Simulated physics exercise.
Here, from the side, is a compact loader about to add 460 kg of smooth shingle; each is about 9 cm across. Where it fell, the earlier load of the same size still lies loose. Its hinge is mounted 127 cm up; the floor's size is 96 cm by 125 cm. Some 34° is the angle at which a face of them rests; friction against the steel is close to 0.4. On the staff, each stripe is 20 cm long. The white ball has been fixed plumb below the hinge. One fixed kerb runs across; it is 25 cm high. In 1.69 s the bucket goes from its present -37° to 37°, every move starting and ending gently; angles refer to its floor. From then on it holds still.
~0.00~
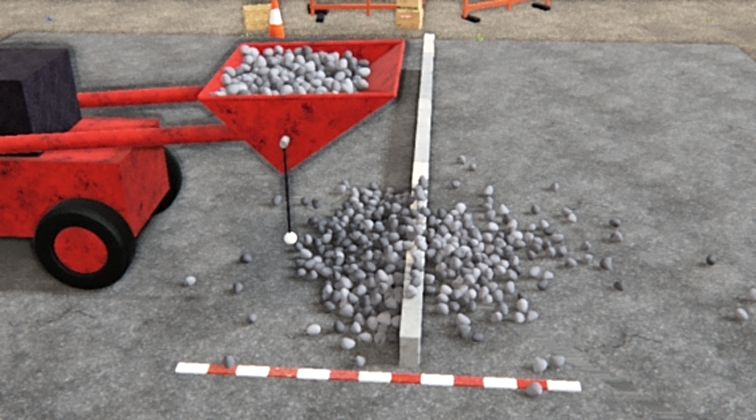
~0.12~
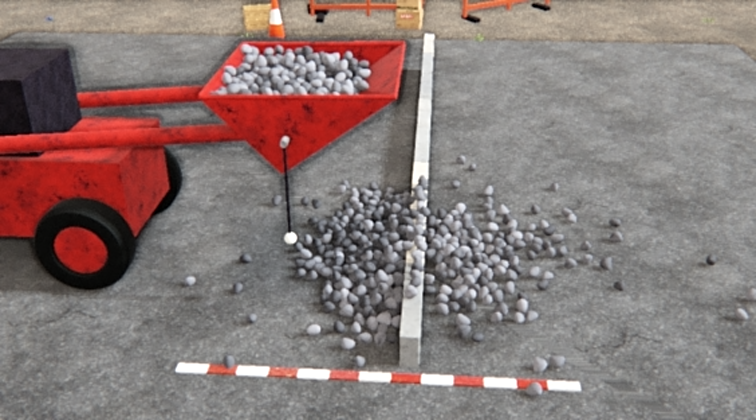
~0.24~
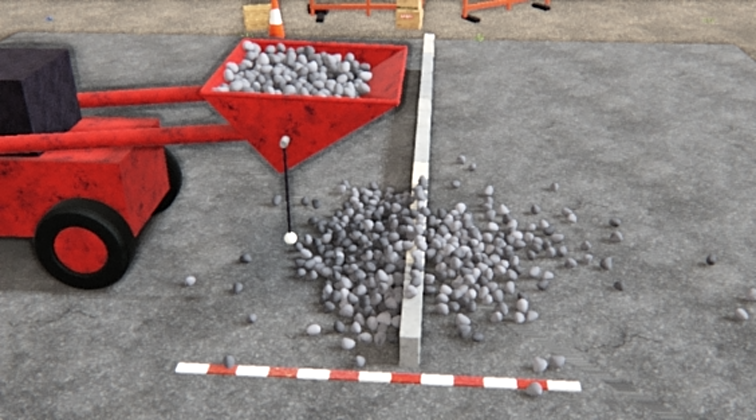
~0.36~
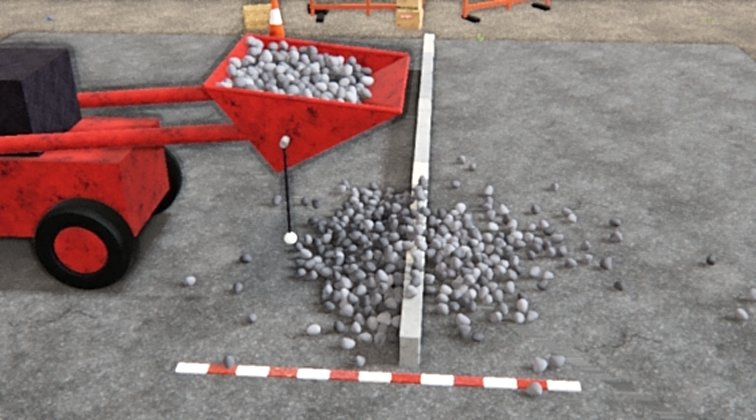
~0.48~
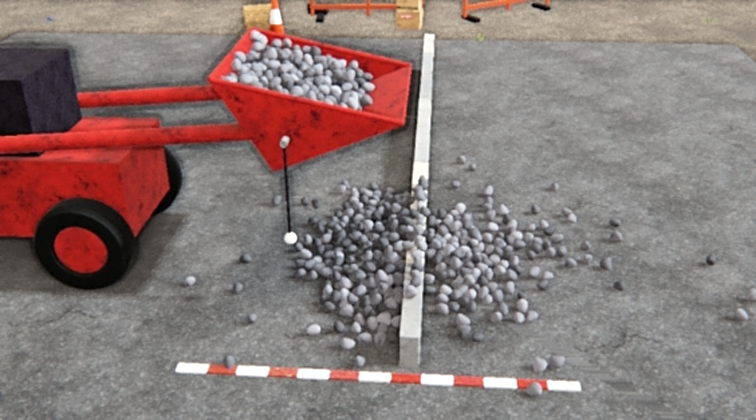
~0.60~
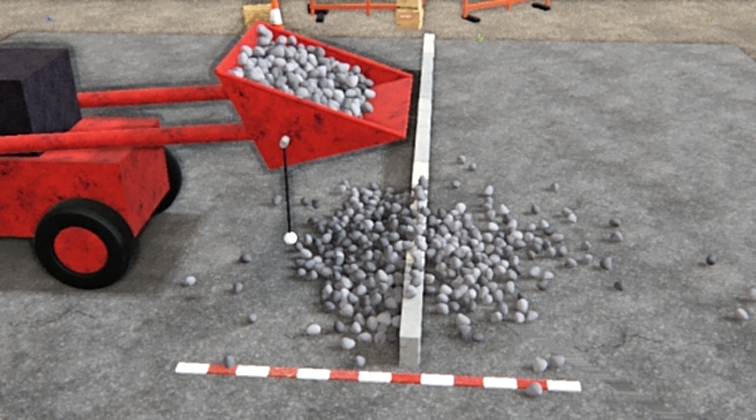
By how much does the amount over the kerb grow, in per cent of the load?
About 65 per cent.
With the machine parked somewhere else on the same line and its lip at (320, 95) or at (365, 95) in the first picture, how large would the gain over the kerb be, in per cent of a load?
Case one about 0 %, case two about 35 %.
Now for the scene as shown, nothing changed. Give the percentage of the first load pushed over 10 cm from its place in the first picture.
Near 20 per cent, I reckon.
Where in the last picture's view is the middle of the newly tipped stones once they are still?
Their middle is at about (452, 245).
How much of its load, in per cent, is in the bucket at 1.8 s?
Roughly 35 per cent of its load.
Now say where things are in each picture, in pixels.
In the first frame, the bucket is at -37°, its lip at (395, 95); the top of the load is at (279, 61). The earlier load is highest near (417, 223), 32 cm above ground level, 69 % on this side of the kerb, 31 % over the kerb.
In the second frame, lip at (396, 97), floor tilted -36°, highest stones at (273, 61); the stones move at 0.1 m/s on average.
In the third frame, lip at (398, 103), floor tilted -33°, highest stones at (263, 57); the stones move at 0.1 m/s on average.
In the fourth frame, lip at (401, 112), floor tilted -28°, highest stones at (259, 53); the stones move at 0.2 m/s on average.
In the fifth frame, the bucket is at -22°, its lip at (403, 124); the top of the load is at (260, 51); the stones move at 0.2 m/s on average.
In the sixth frame, lip at (405, 137), floor tilted -16°, highest stones at (263, 45); the stones move at 0.2 m/s on average.
After 1.3 s the floor is at 26°; in per cent of one load, 99 in the bucket, 70 on this side of the kerb, 31 over the kerb; the foremost stones are at (653, 264).
After 1.8 s the floor is at 37°; in per cent of one load, 36 in the bucket, 114 on this side of the kerb, 49 over the kerb; the foremost stones are at (653, 264).
After 2.1 s the floor is at 37°; in per cent of one load, 3 in the bucket, 116 on this side of the kerb, 81 over the kerb; the foremost stones are at (653, 264).
After 4.9 s the floor is at 37°; in per cent of one load, 0 in the bucket, 104 on this side of the kerb, 96 over the kerb; the foremost stones are at (667, 269). Net gain over the kerb, 65.
